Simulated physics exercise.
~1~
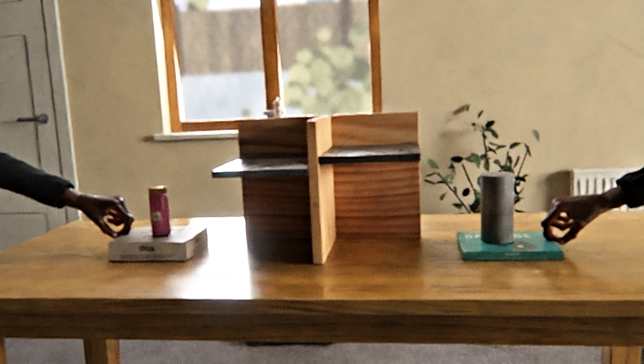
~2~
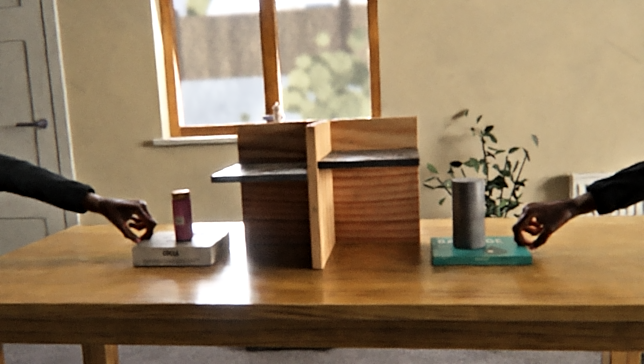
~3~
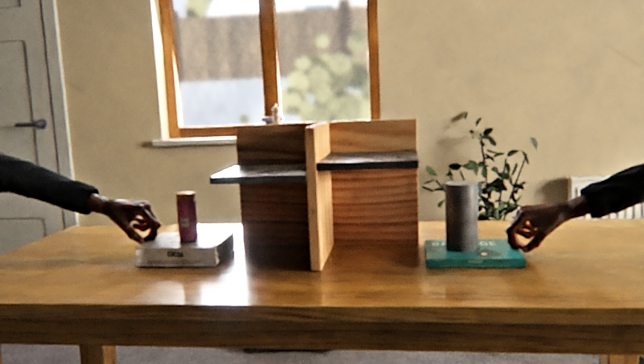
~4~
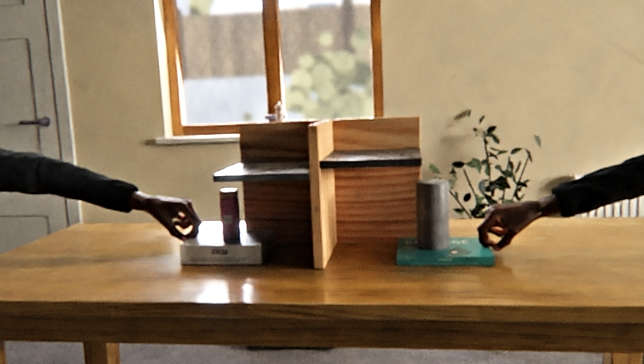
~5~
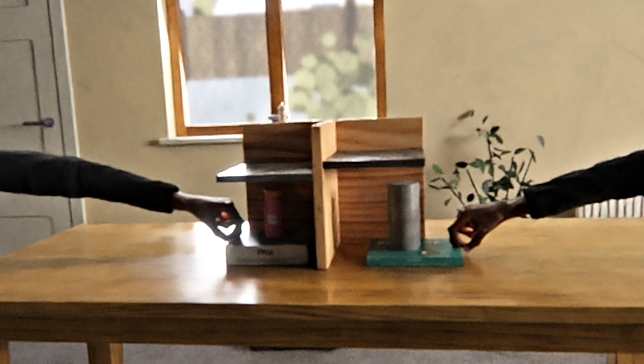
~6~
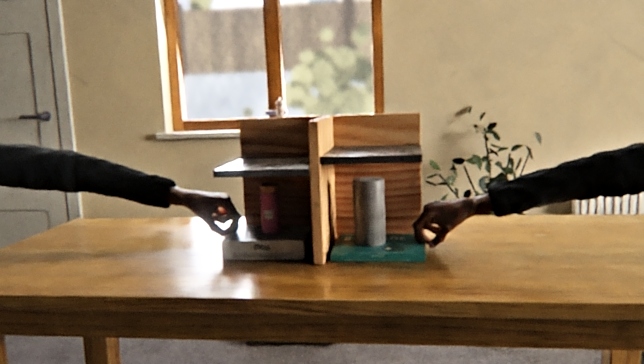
On a wooden table by a window, a low wooden stand holds dark shelves on either side of an upright divider. A hand at the left pushes a white packet carrying a small pink shaker to the right, while a hand at the right slides a turquoise box bearing a grey candle to the left. Both loads draw steadily nearer, standing upright. The shaker passes beneath the left shelf, and the candle goes in under the right one. The packet then stays about still as the box slides farther in, and both items end upright below the shelves.
